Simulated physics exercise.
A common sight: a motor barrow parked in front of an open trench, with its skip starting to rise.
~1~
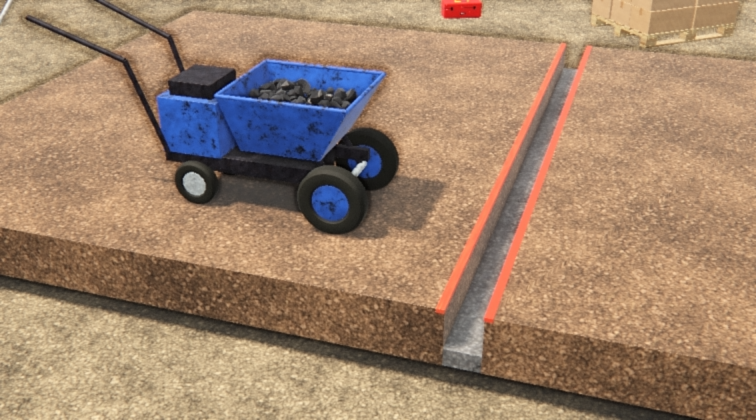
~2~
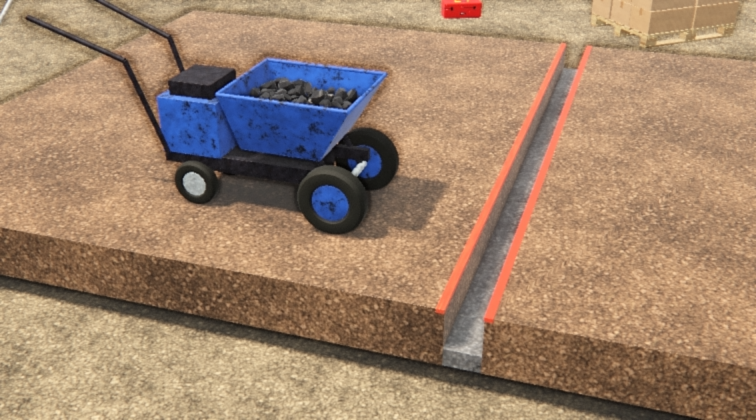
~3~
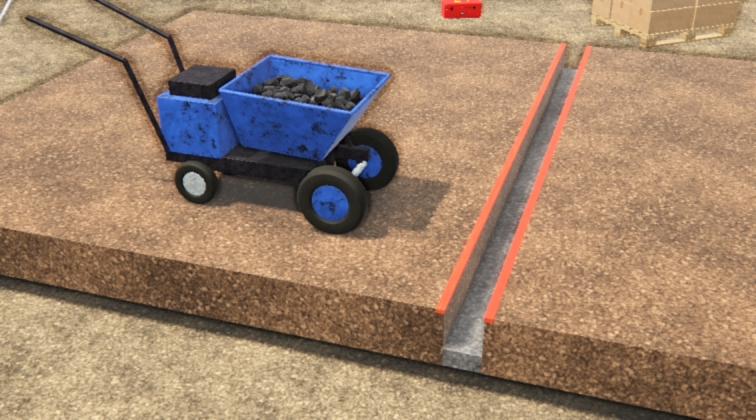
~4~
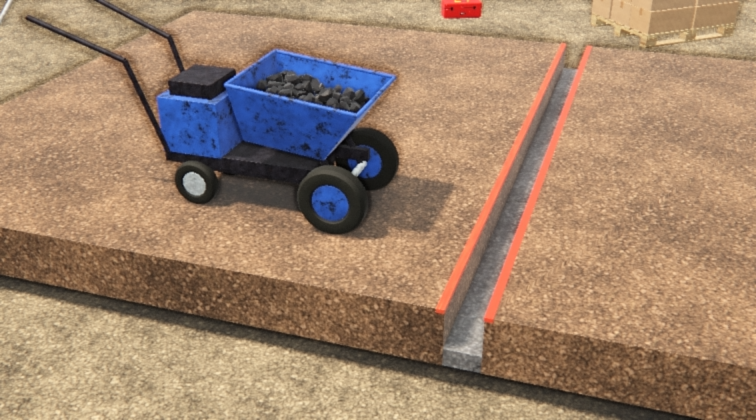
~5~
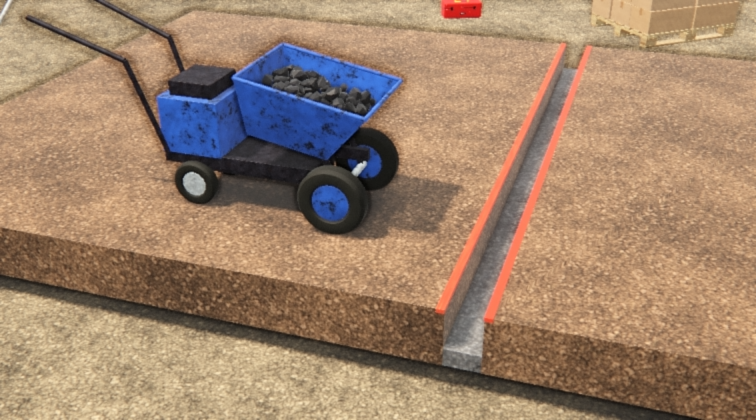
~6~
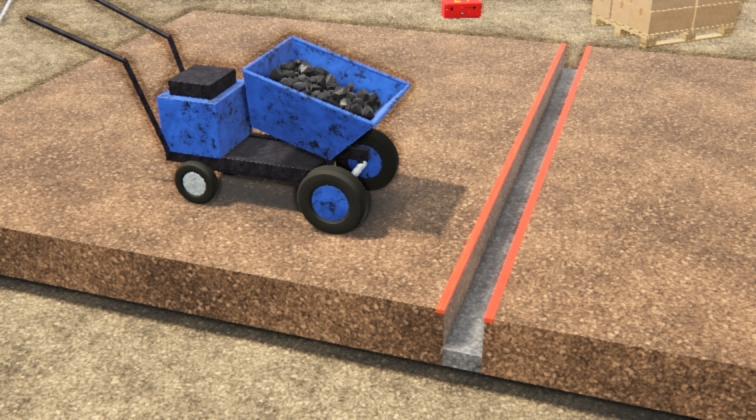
The blue skip of a parked motor barrow slowly tilts toward the right, carrying dark lumps.
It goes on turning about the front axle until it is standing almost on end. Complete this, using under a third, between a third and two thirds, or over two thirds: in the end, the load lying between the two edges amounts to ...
The load between the two edges amounts to between a third and two thirds of it.
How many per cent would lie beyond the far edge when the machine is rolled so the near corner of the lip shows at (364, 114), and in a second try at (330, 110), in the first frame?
Roughly 0 per cent, then roughly 0 per cent.
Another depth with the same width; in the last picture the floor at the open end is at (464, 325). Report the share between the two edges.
It works out to some 40 per cent.
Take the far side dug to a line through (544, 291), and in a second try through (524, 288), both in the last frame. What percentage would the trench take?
60 %, then 60 %.
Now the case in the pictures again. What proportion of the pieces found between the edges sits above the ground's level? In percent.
My figure is near 10 per cent.
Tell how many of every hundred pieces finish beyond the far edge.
0 %.
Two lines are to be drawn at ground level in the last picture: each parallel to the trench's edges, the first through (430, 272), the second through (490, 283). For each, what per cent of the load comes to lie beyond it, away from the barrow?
Near 80 % and near 10 %, in that order.
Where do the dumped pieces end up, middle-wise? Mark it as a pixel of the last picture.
Near pixel (488, 238).
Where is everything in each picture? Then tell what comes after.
In the first picture, lip of the skip (346, 112), level; top of the load (286, 99), lumps of coal; first edge of the trench (456, 276); far edge (502, 284), the trench under half as wide as the skip, and about as deep as wide.
In the second picture, lip of the skip (348, 113), level; top of the load (286, 98).
In the third picture, lip of the skip (352, 114), tipped barely; top of the load (289, 96).
In the fourth picture, lip of the skip (358, 116), tipped a little; top of the load (294, 93).
In the fifth picture, lip of the skip (365, 120), tipped a little; top of the load (300, 90).
In the sixth picture, lip of the skip (374, 125), tipped clearly; top of the load (290, 85); first edge of the trench (456, 276); far edge (502, 284).
Just after the last frame, skip tipped steeply; every one in the skip.
A moment on, skip tipped right over; almost all in the skip; about a tenth short of the trench; just a few in or heaped over the trench; just a few falling.
Further on, skip tipped right over; roughly a third in the skip; roughly a quarter short of the trench; roughly a third in or heaped over the trench; just a few beyond it.
When it is over, skip tipped right over; about a tenth in the skip; roughly a third short of the trench; roughly two thirds in or heaped over the trench; just a few beyond it.
